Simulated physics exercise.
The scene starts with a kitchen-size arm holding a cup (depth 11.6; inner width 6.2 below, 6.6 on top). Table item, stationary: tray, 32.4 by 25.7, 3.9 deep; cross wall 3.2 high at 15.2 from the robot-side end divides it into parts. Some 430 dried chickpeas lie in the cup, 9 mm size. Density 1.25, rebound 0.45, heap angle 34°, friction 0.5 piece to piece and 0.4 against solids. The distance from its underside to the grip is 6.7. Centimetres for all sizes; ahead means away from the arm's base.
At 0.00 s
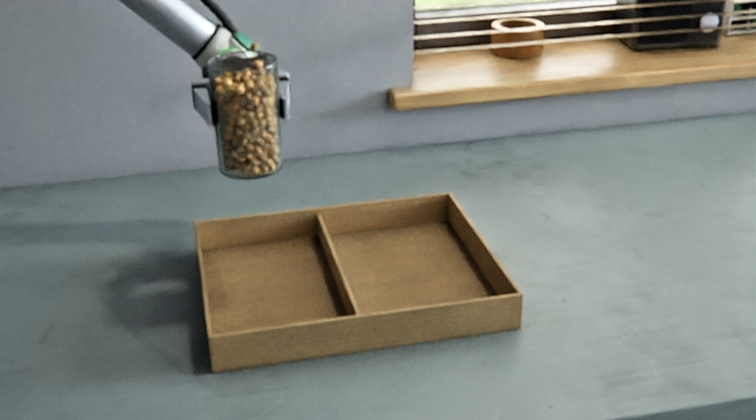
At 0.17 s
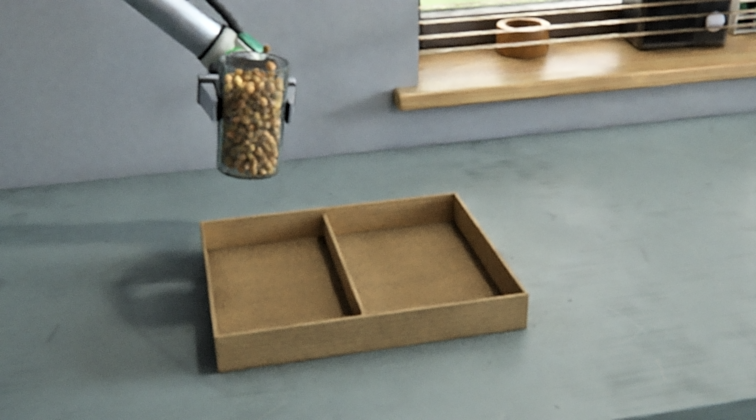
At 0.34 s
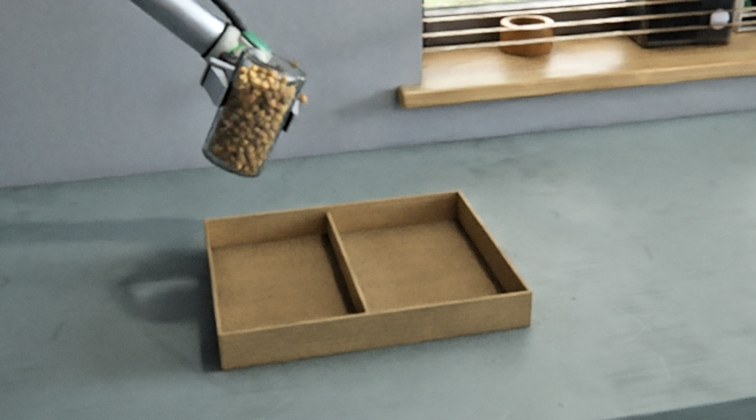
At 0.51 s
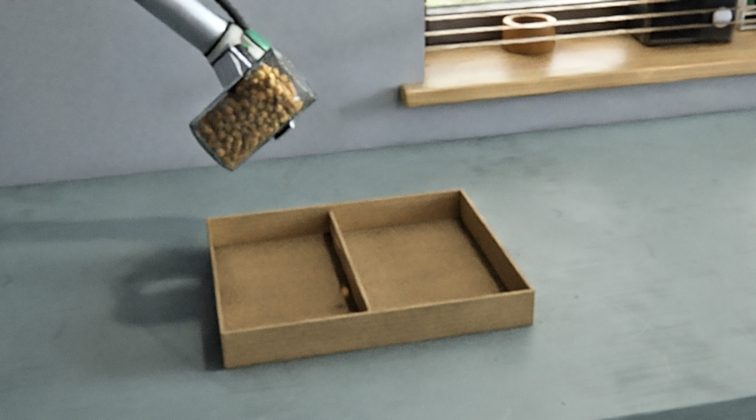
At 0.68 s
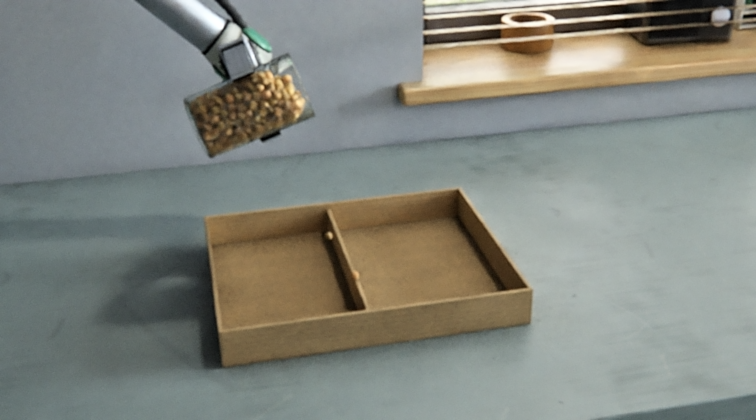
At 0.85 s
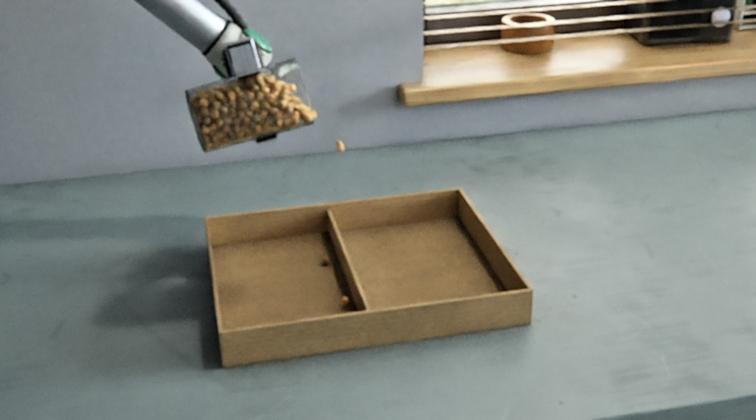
In the video, a robotic arm holds a clear cup full of chickpeas above a divided brown tray and tilts it steadily to the right until it is nearly horizontal, as a few chickpeas drop out near the divider.
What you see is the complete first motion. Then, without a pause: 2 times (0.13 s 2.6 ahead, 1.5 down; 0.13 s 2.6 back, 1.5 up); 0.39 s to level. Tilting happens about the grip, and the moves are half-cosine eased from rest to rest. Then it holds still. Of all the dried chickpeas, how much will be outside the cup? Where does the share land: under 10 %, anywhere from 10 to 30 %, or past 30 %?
It lands anywhere from 10 to 30 %.
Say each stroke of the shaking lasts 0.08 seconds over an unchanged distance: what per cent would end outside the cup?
It would come to around 25 %.
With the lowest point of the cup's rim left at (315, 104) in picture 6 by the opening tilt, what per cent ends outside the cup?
Around 0 per cent of it.
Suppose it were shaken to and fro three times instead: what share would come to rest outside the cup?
It would come to around 25 %.
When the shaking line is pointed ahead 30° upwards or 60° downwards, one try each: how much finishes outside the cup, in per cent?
I'd say close to 30 percent for the first and close to 5 percent for the second.
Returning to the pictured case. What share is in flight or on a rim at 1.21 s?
It amounts to roughly 3 in a hundred.
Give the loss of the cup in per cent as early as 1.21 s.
Roughly 10 percent up to then.
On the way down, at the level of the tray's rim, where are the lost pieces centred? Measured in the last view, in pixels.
(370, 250).
After 1.21 s, tilted 79° forward, highest piece 24 above the table; 390 in the cup, 16 in the far-side part, 9 in the robot-side part, 13 in flight or on a rim.
After 1.58 s, tilted 35° forward, highest piece 26 above the table; 349 in the cup, 47 in the far-side part, 26 in the robot-side part, 6 in flight or on a rim.
After 1.96 s, level, highest piece 26 above the table; 349 in the cup, 53 in the far-side part, 26 in the robot-side part.
After 3.01 s, level, highest piece 26 above the table; 349 in the cup, 53 in the far-side part, 26 in the robot-side part.
At rest, 349 in the cup, 53 in the far-side part, 26 in the robot-side part. That is 18 % outside the cup.
